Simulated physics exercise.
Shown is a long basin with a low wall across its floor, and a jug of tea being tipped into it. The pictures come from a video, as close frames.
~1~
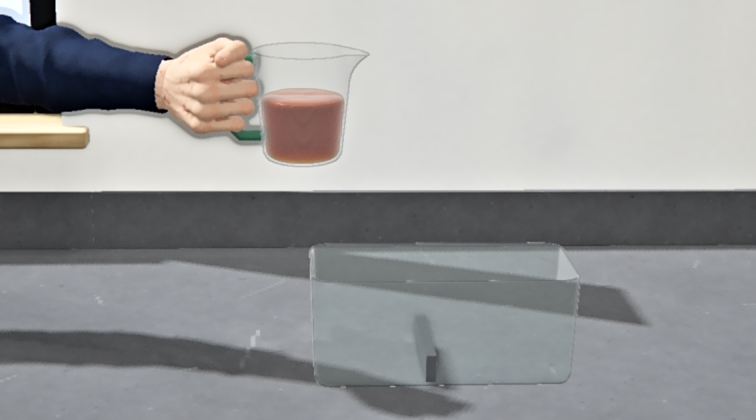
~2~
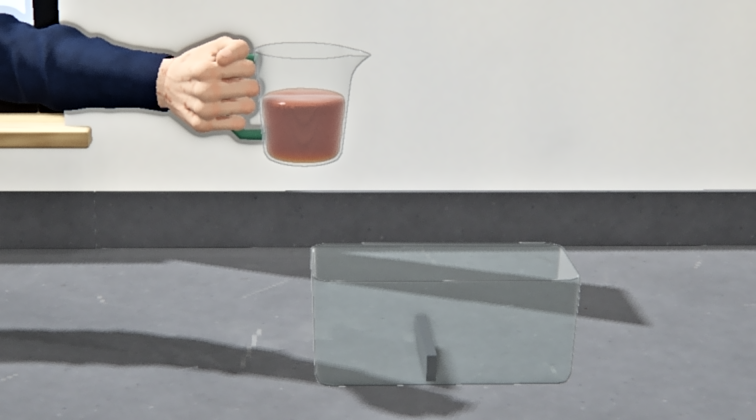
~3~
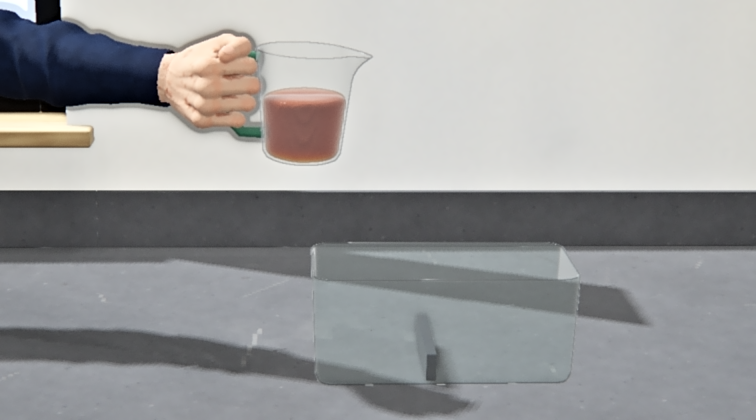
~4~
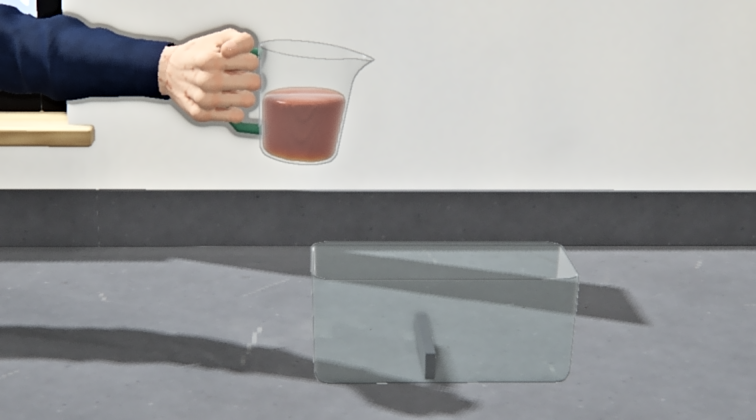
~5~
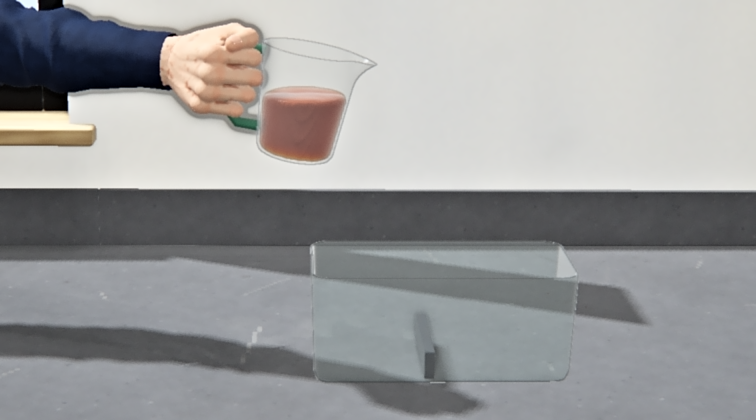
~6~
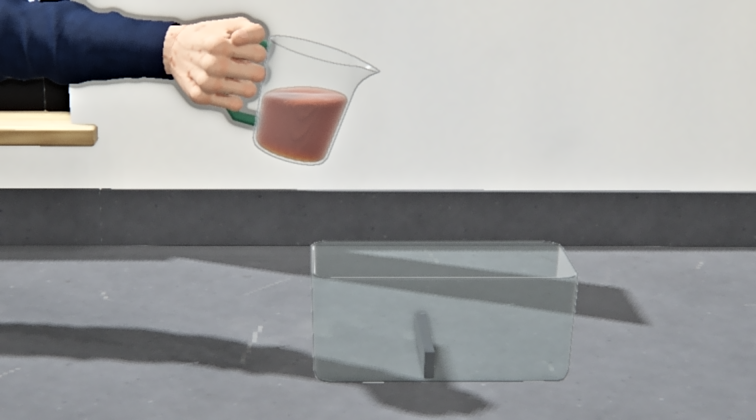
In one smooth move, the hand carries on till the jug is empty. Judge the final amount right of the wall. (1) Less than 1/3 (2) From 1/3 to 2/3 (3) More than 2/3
Answer: 2.
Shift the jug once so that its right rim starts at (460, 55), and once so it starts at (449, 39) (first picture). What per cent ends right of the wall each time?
Near 85 % and 85 %.
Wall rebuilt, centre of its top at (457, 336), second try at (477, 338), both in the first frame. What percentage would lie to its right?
With the first placement it is 10 %, with the second 15 %.
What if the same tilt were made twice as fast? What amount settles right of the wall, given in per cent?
It comes to about 20 per cent.
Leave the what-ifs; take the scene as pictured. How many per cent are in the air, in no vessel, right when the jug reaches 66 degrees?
Some 10 per cent, I'd say.
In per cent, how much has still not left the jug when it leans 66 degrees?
Close to 90 parts in a hundred remain.
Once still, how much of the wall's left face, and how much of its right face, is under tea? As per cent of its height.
On the left roughly 40, on the right roughly 30.
A moment on, the jug is tipped part way and 92 per cent is still to pour, 0 is left of the wall and 0 right of it.
Next, the jug is tipped right over and 26 per cent is still to pour, 17 is left of the wall and 33 right of it.
Then the jug is tipped right over and 0 per cent is still to pour, 51 is left of the wall and 46 right of it.
Later the jug is tipped right over and 0 per cent is still to pour, 52 is left of the wall and 47 right of it.
At rest 52 per cent lies left of the wall, 47 right of it and 2 outside.
